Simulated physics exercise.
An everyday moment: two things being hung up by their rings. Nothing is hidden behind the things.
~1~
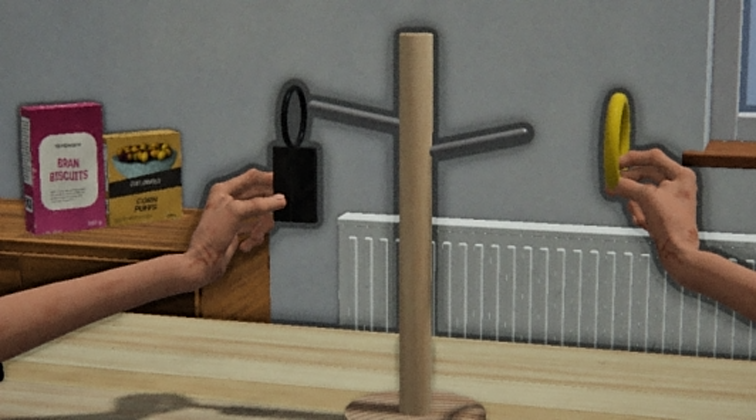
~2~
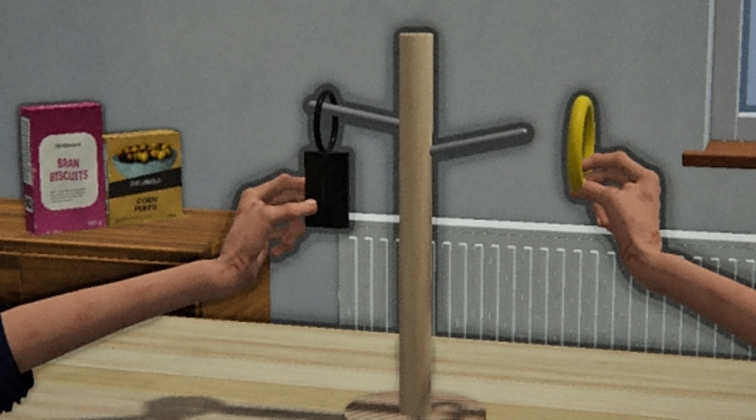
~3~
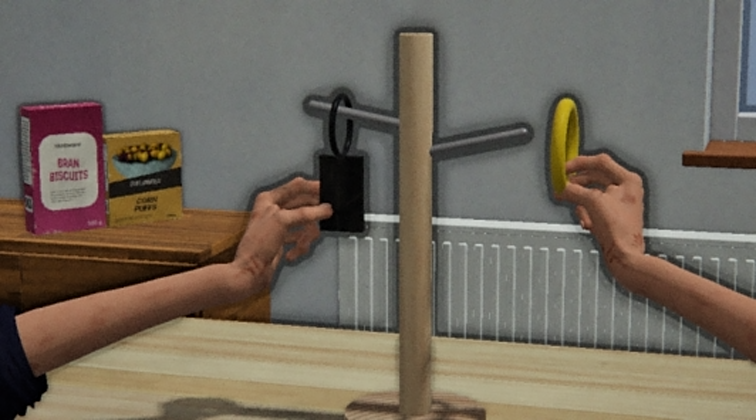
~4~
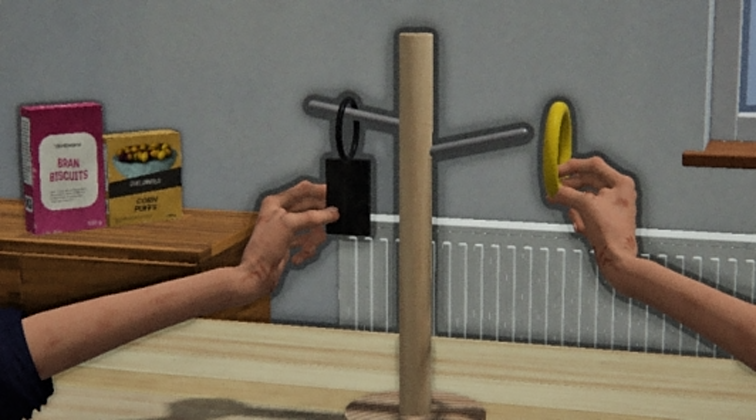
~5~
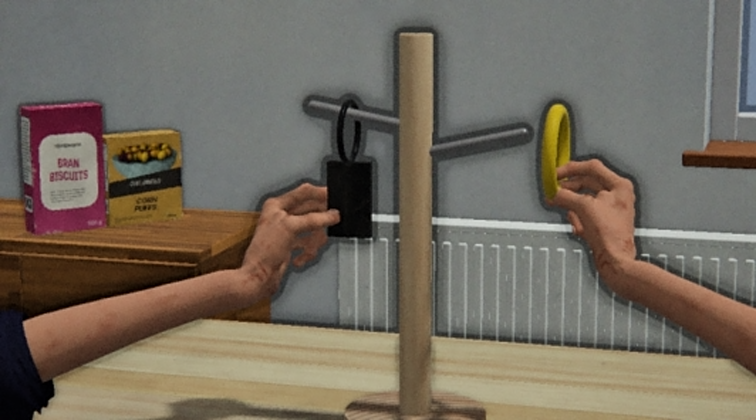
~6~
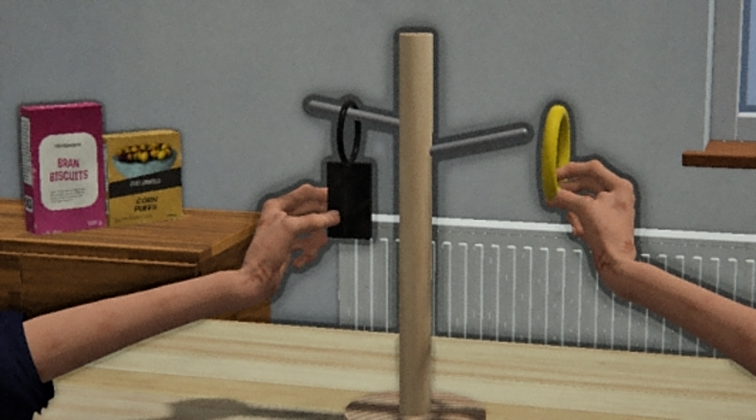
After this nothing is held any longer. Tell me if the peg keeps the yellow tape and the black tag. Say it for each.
As it turns out, the yellow tape slips down; the black tag hangs there.
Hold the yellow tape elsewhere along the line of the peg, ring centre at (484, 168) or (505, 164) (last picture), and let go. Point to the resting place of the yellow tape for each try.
Close to (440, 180) and (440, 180).
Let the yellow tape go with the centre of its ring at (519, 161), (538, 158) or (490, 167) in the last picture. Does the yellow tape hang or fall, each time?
In turn it holds on; slips down; holds on.
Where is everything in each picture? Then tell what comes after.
In the first picture, still on the way; yellow tape (617, 143); black tag (295, 154); peg stand (416, 234).
In the second picture, still on the way; black tag (326, 158); peg stand (416, 234).
In the third picture, still on the way; yellow tape (564, 147); peg stand (416, 234).
In the fourth picture, still on the way; black tag (348, 166); peg stand (416, 234).
In the fifth picture, still on the way; yellow tape (556, 154); peg stand (416, 234).
In the sixth picture, in place, still held; yellow tape (556, 154); black tag (349, 169); peg stand (416, 234).
Then, 0.20 s on from there, yellow tape on its way down near (554, 270); black tag at rest near (350, 170).
In the end, the yellow tape drops to the table, near (551, 392); the black tag remains hooked, near (378, 177).
